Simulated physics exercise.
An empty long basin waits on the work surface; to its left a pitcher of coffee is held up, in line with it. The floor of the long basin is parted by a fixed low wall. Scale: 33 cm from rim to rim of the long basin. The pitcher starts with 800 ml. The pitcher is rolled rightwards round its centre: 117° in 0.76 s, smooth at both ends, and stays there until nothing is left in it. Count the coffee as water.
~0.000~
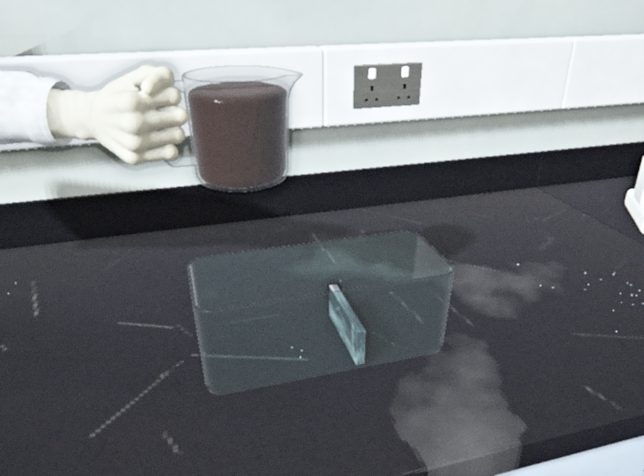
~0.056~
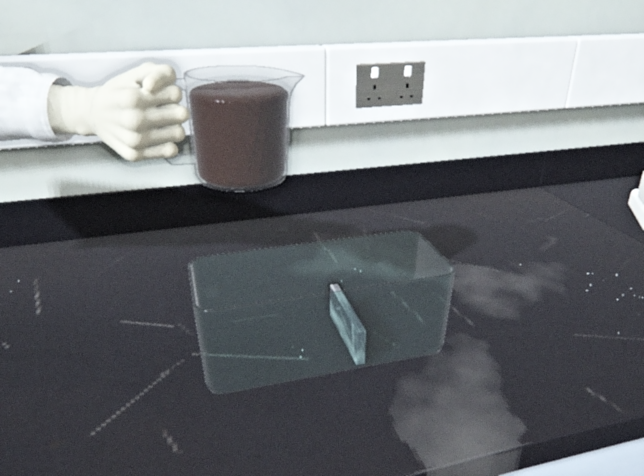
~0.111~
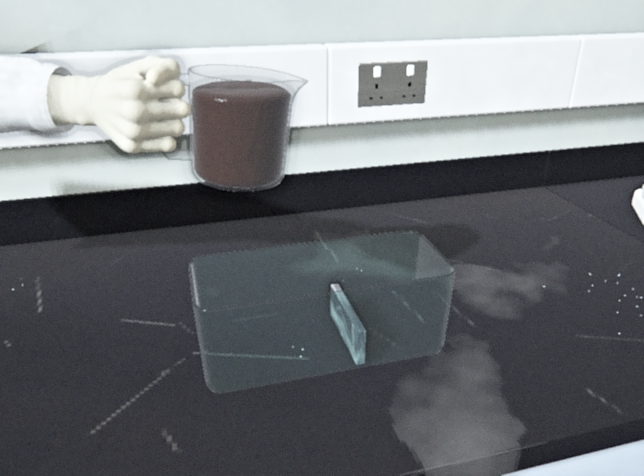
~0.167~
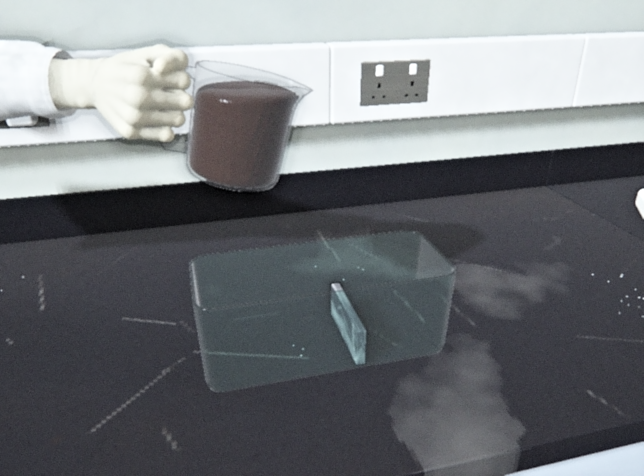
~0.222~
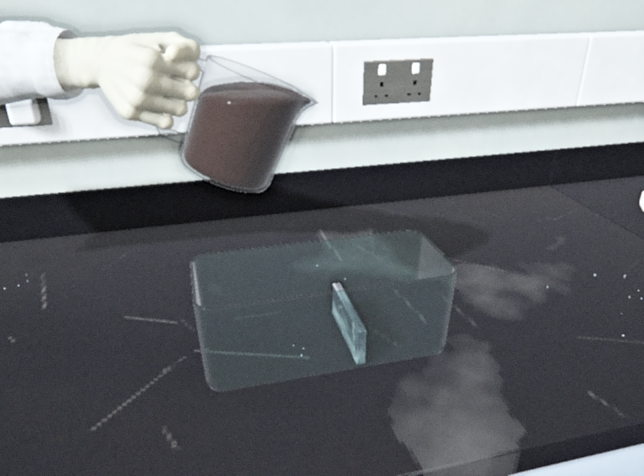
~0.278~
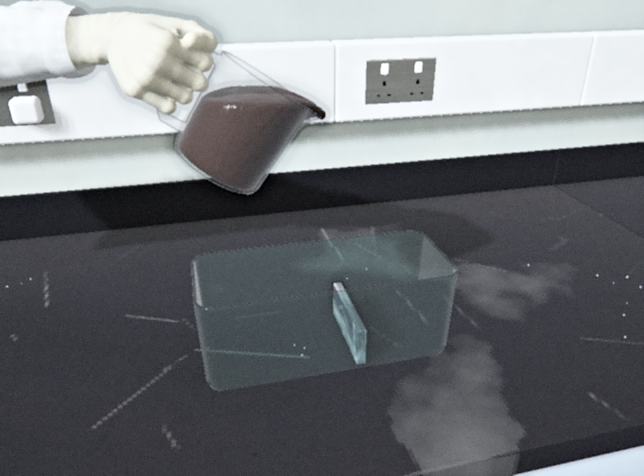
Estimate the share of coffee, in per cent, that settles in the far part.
The far part has some 59 per cent.
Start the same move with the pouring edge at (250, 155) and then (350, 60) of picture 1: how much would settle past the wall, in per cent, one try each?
In turn about 10 and 70 per cent.
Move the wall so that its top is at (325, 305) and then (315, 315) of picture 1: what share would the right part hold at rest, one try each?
In turn about 80 and 90 per cent.
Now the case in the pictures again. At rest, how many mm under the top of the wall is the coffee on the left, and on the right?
Left about 40 mm, right about 22 mm.
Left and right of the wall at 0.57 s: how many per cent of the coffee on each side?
Near 0 on the left, 18 on the right.
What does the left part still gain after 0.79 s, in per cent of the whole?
Near 16 in a hundred.
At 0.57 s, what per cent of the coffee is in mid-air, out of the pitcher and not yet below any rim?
About 34 per cent.
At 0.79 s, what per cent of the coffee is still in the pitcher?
Some 6 per cent.
After 0.57 s the tilt is 100° and 47 per cent is still to pour, 0 is left of the wall and 19 right of it.
After 0.79 s the tilt is 117° and 6 per cent is still to pour, 23 is left of the wall and 57 right of it.
After 1.01 s the tilt is 117° and 0 per cent is still to pour, 38 is left of the wall and 59 right of it.
After 1.26 s the tilt is 117° and 0 per cent is still to pour, 39 is left of the wall and 59 right of it.
In the end 39 per cent lies left of the wall, 59 right of it and 2 outside.
